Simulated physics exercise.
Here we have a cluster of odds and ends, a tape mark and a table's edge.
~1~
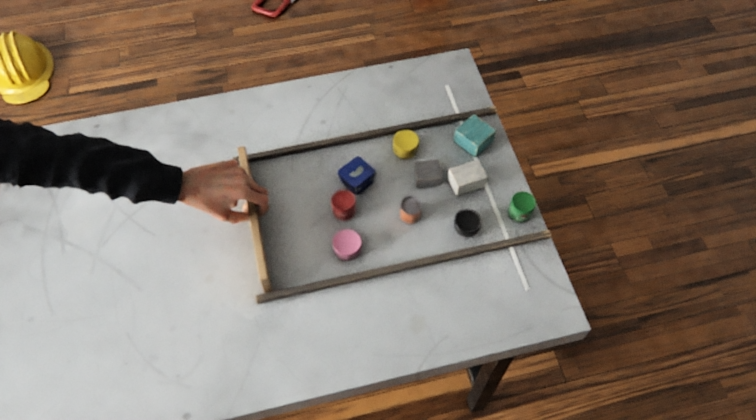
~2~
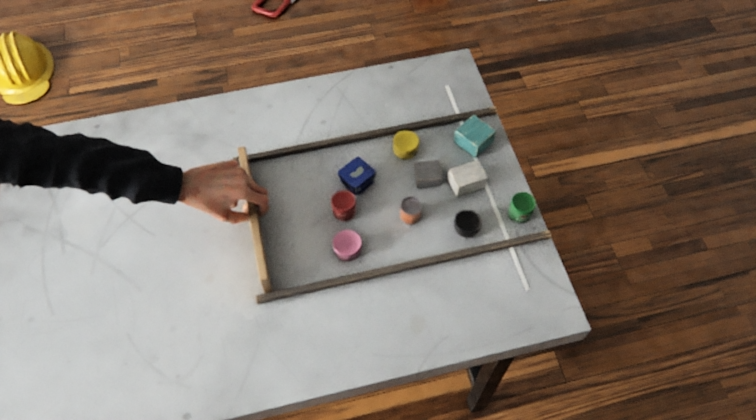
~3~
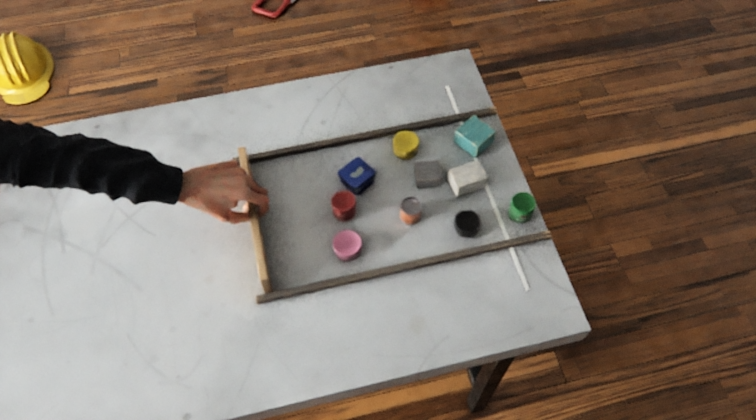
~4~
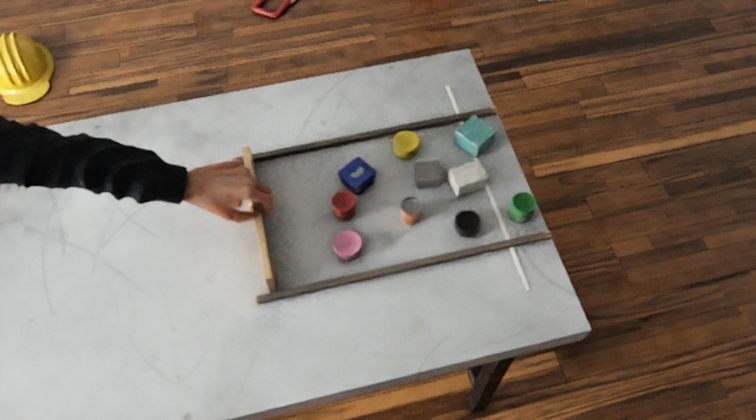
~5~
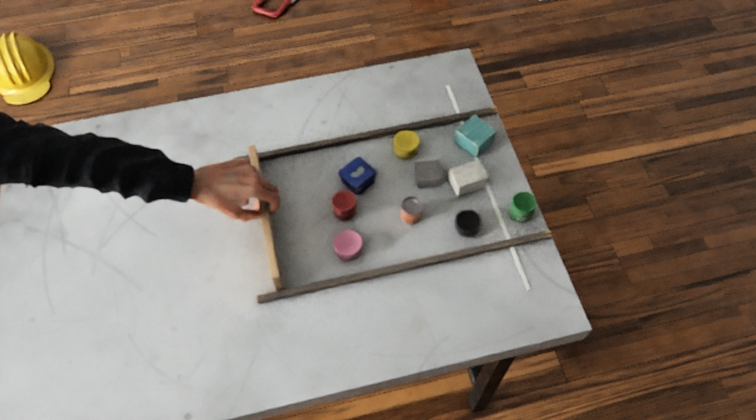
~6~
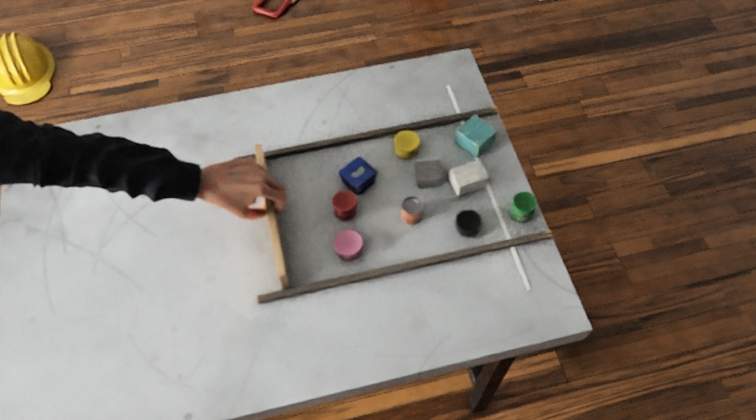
A hand in a black sleeve grips a wooden board at the left end of two dark rails on a pale tabletop, seen from above at a slant over a plank floor. Blue, red, pink, yellow, orange, grey, white, turquoise, black and green pieces sit between the rails, near a white tape line. The board stays still, then slides slightly right; the pieces and camera stay put.
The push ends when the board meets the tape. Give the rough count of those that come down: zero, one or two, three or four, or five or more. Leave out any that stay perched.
Here the number that fall off is one or two.
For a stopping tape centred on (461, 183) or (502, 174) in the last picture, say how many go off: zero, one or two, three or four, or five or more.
One after another: Zero; five or more.
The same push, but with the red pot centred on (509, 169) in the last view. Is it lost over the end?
Then it comes down.
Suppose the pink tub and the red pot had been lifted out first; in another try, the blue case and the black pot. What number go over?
Fallen: 0, and 0 in the other try.
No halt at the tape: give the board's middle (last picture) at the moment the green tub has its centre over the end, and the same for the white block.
For the green tub at (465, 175), for the white block at (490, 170).
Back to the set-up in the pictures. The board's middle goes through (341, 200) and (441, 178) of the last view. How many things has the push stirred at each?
2 and 9.
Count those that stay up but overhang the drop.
That would be 4.
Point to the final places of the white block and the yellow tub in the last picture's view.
First (526, 179), then (480, 130).
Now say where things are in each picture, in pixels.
Green tub (522, 207); turquoise block (475, 136); white block (467, 178); board (254, 217); tape (483, 178), in the first frame.
Turquoise block (475, 136); grey block (428, 174), in the second frame.
White block (468, 178); black pot (467, 224), in the third frame.
Green tub (522, 208); orange tin (411, 211), in the fourth frame.
Turquoise block (475, 136); yellow tub (406, 145), in the fifth frame.
Green tub (523, 207); turquoise block (476, 136); white block (469, 178); board (271, 214); tape (485, 178), in the sixth frame.
Soon after, none off yet; green tub at rest near (523, 207); turquoise block at rest near (476, 136); white block at rest near (469, 178).
Then, none off yet; green tub at rest near (523, 207); turquoise block at rest near (476, 136); white block moved about its own width near (489, 177).
At rest, the number that fall off is one or two; fallen, green tub.
